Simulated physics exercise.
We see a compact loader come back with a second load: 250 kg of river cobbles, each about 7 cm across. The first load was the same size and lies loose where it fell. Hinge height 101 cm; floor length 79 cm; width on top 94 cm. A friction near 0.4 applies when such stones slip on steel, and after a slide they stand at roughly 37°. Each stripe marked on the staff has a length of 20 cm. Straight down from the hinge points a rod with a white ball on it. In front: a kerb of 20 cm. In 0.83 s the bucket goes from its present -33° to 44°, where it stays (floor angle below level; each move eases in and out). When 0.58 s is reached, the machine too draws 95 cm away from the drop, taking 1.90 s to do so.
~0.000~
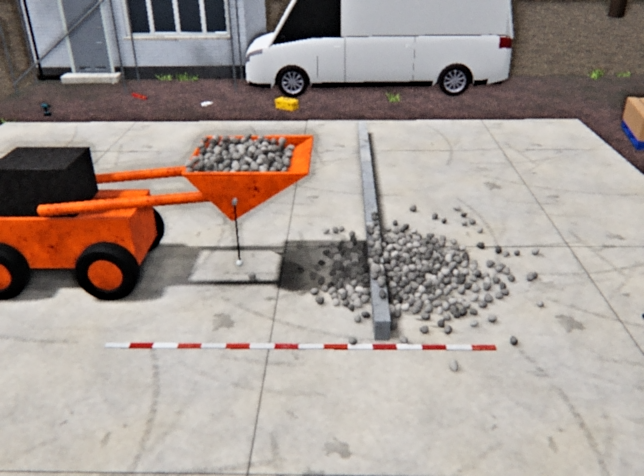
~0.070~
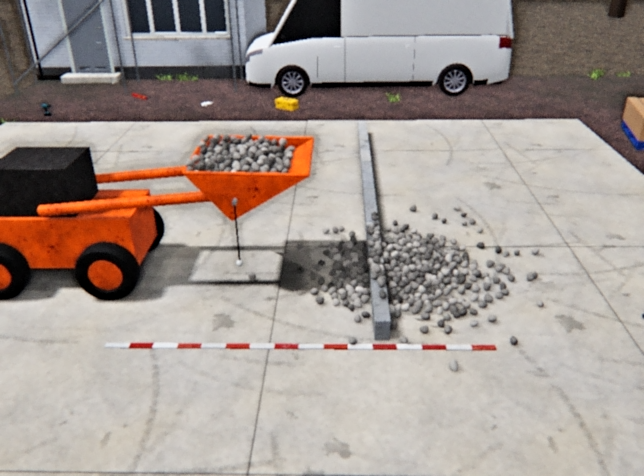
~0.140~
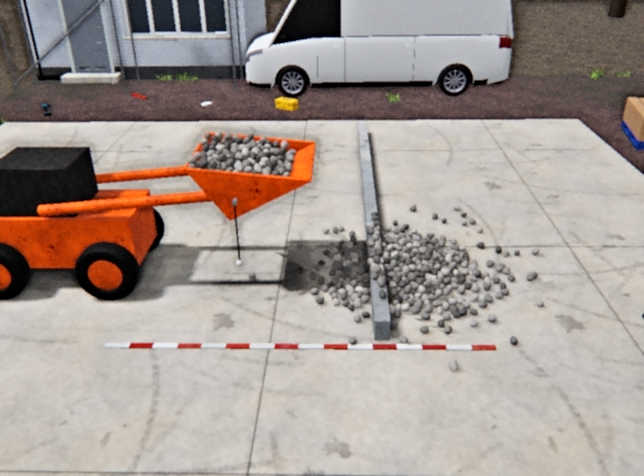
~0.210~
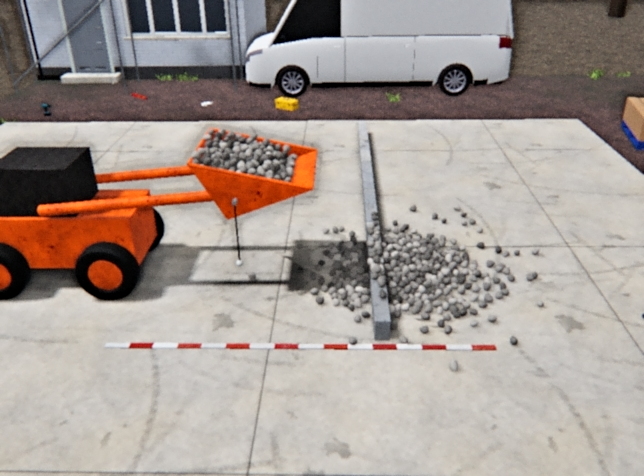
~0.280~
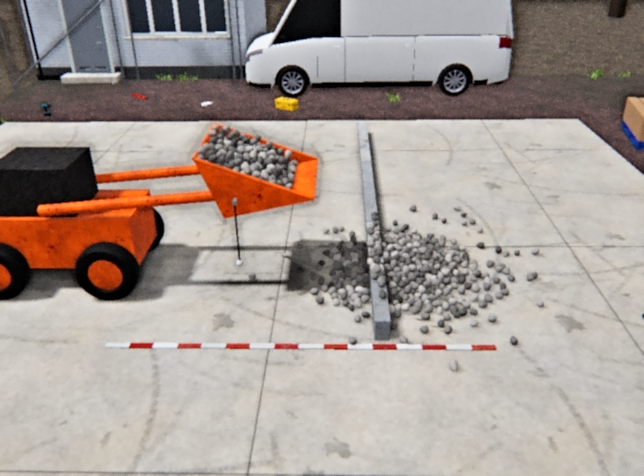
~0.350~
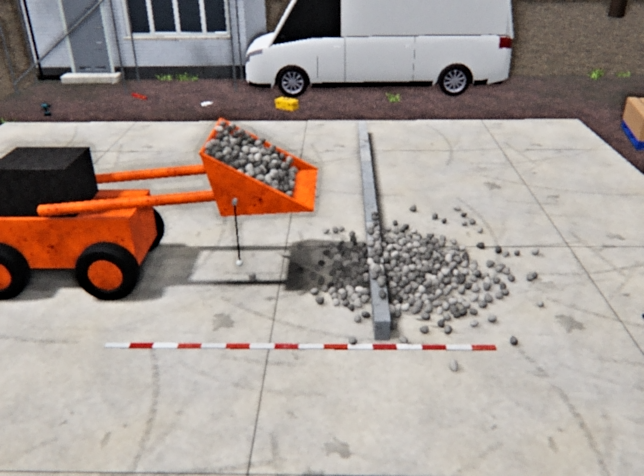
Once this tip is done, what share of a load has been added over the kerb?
About 0 per cent.
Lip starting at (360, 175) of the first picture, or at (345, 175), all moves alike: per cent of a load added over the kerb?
I'd expect near 5 per cent first and near 0 per cent next.
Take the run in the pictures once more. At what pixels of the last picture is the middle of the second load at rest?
Their middle rests near (310, 266).
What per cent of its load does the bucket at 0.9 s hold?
Some 50 percent, roughly.
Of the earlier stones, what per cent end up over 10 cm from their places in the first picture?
Near 0 per cent, I reckon.
After 0.6 s the floor is at 32°; in per cent of one load, 100 in the bucket, 29 on this side of the kerb, 71 over the kerb; the foremost stones are at (538, 275).
After 0.9 s the floor is at 44°; in per cent of one load, 51 in the bucket, 78 on this side of the kerb, 71 over the kerb; the foremost stones are at (538, 275).
After 2.9 s the floor is at 44°; in per cent of one load, 0 in the bucket, 129 on this side of the kerb, 71 over the kerb; the foremost stones are at (538, 275).
After 5.3 s the floor is at 44°; in per cent of one load, 0 in the bucket, 129 on this side of the kerb, 71 over the kerb; the foremost stones are at (538, 275). Net gain over the kerb, 0.
